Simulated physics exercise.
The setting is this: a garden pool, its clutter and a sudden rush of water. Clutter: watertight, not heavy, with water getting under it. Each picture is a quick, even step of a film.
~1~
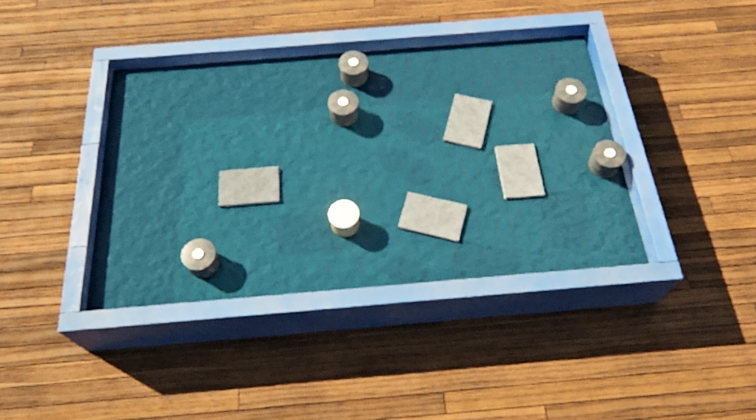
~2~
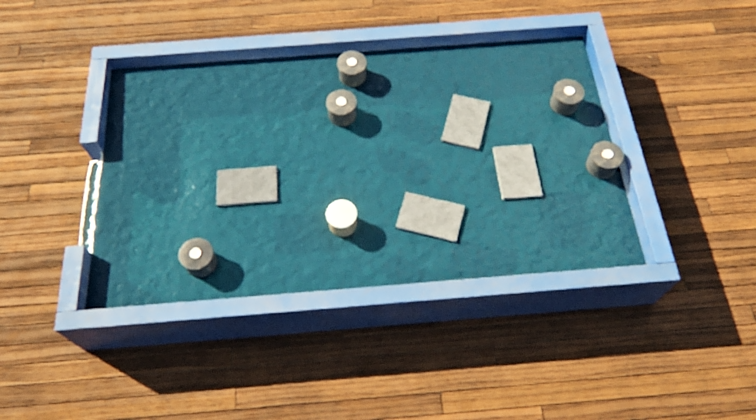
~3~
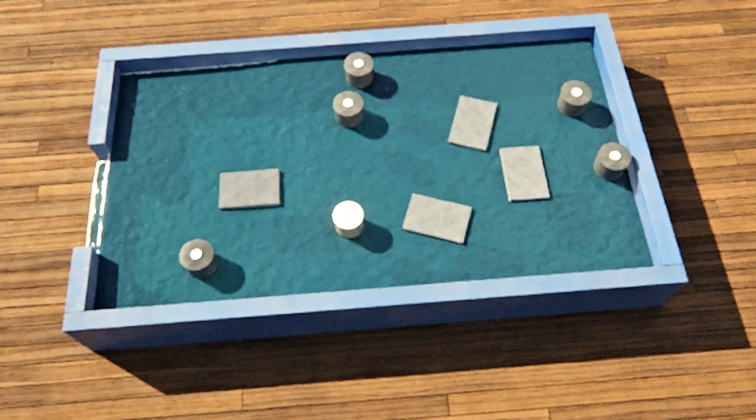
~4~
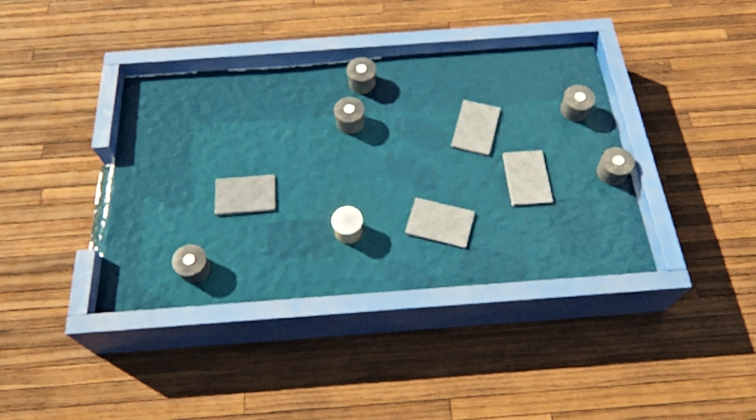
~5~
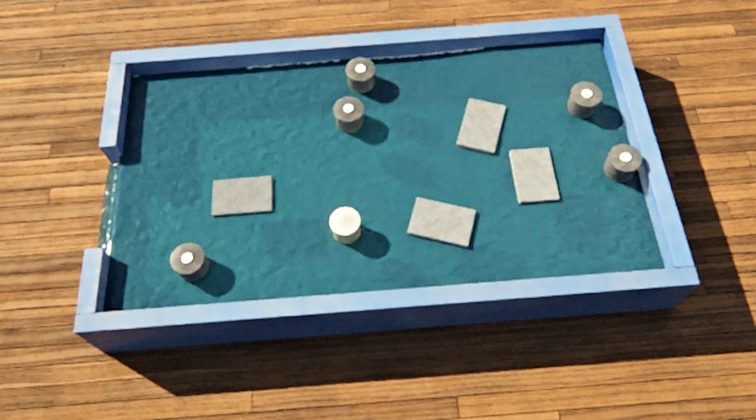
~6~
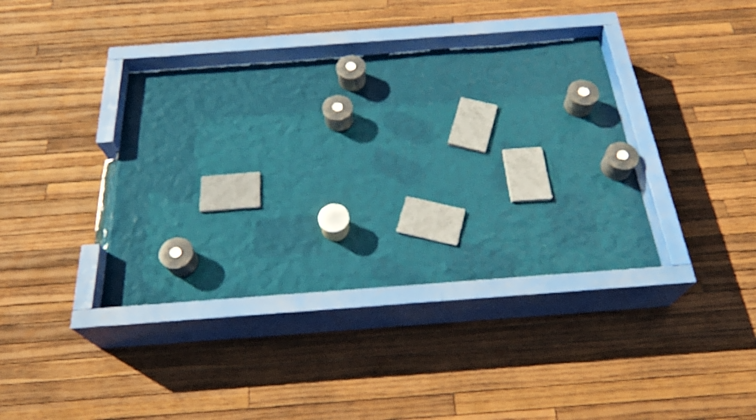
A gap opened in the left wall of a blue-rimmed pool, and white water showed there as the round floats and flat grey slabs inside drifted only slightly, some edging left.
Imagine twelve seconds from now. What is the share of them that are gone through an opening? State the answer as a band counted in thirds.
Answer: Not even a third.
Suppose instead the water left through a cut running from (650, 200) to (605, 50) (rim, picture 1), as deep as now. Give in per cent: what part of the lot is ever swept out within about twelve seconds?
By my count, 50 percent.
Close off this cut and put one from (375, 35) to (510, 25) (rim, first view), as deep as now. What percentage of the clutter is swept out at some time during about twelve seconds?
I'd put it at 40 %.
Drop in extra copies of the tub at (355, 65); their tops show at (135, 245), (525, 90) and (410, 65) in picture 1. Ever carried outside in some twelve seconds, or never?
Per object, in the order given: Exits at some point / never exits / never exits.
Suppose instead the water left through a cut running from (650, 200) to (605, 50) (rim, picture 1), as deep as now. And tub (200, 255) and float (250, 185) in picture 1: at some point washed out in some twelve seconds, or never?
Taking them in turn, the first is never lost and the second never lost.
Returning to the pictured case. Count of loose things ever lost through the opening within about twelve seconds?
2.
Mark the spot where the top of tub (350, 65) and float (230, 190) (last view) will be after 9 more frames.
Look for them around (323, 72) and (152, 204).
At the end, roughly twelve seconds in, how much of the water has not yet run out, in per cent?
That comes to roughly 70 parts in a hundred.
A moment on, 0 of 10 are out; 10 afloat.
Next, 0 of 10 are out; 10 afloat.
Later, 2 of 10 are out; 8 afloat.
In the end, 2 of 10 are out; 8 afloat.
